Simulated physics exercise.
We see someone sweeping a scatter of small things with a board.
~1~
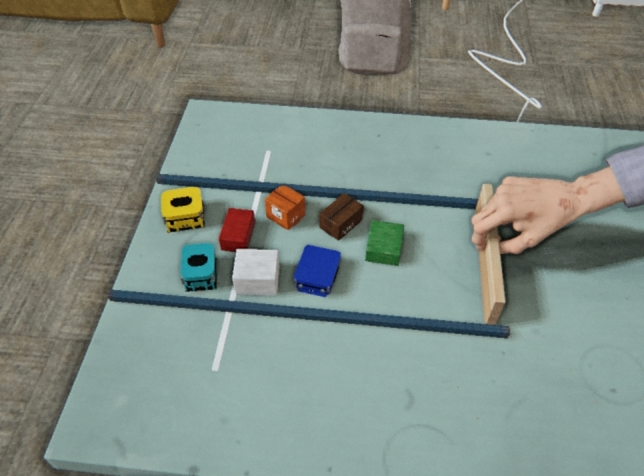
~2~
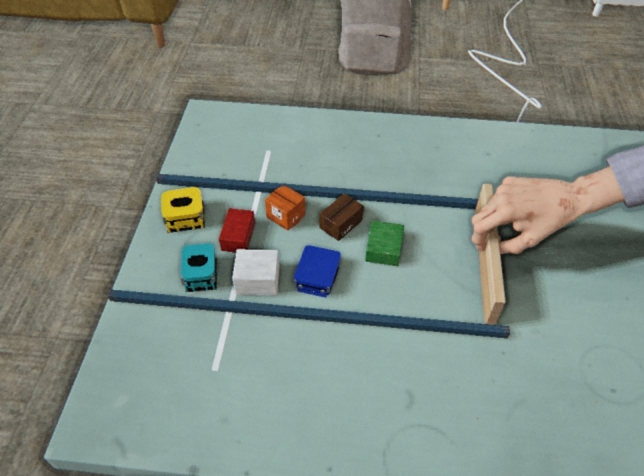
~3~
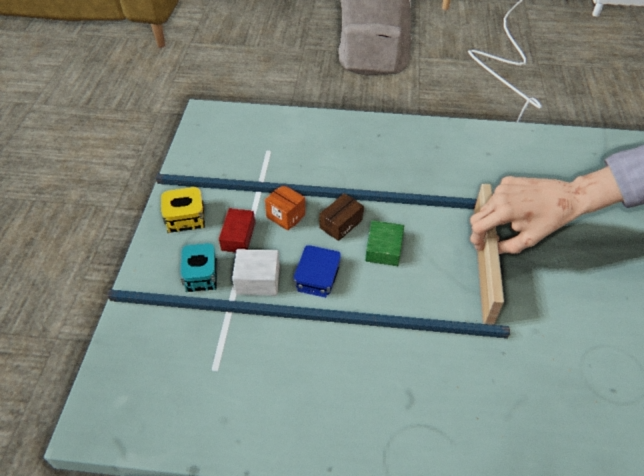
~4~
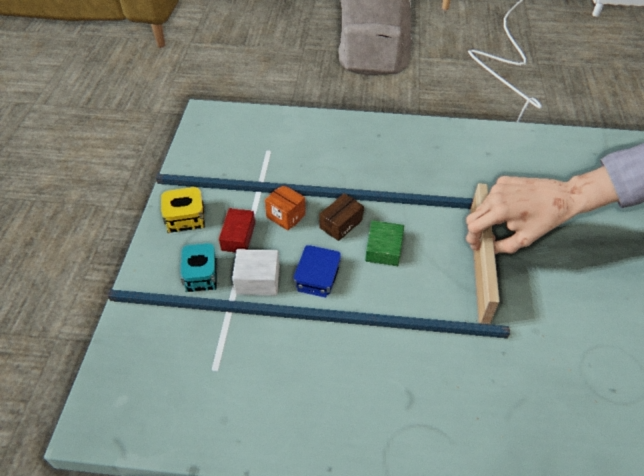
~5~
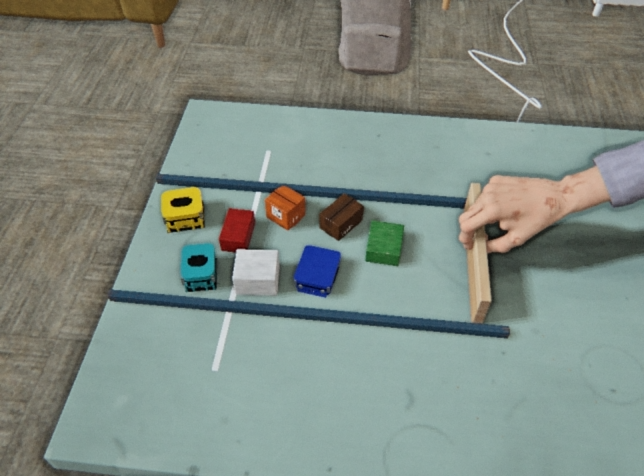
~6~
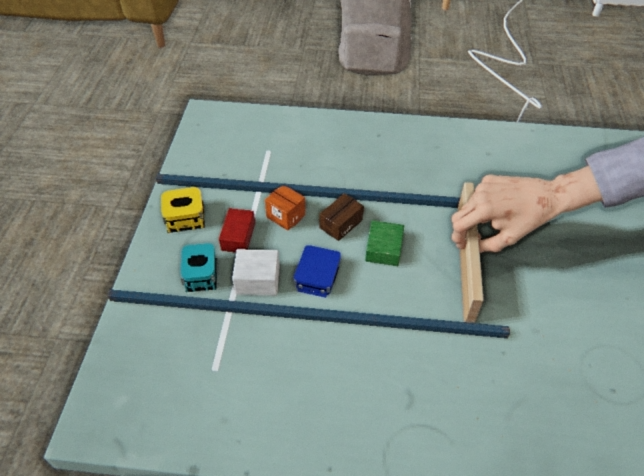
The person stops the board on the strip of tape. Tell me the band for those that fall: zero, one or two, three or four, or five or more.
Outcome: The number that fall off is zero.
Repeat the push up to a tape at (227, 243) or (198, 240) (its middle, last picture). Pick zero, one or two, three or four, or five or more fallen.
For each place: No fall at all; 1 or 2.
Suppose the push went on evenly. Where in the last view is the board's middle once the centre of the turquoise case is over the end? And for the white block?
At (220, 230) for the turquoise case; at (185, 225) for the white block.
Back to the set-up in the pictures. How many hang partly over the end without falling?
0 of them.
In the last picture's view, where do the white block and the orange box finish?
Near (180, 266) and (201, 198).
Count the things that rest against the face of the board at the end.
The number is 3.
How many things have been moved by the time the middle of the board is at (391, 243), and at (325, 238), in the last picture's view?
The counts are 1 and 4.
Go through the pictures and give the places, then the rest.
Yellow case (183, 210); turquoise case (199, 267); red block (238, 230); board (489, 251); tape (246, 244), in the first picture.
Turquoise case (200, 268); blue case (318, 271), in the second picture.
Red block (238, 231); white block (257, 272), in the third picture.
Yellow case (183, 210); brown box (341, 217), in the fourth picture.
Turquoise case (200, 268); green block (385, 243), in the fifth picture.
Yellow case (183, 210); turquoise case (200, 268); red block (238, 231); board (469, 250); tape (246, 244), in the sixth picture.
A little later, none off yet; yellow case at rest near (183, 210); turquoise case at rest near (200, 268); red block at rest near (238, 231).
When it is over, the number that fall off is zero.
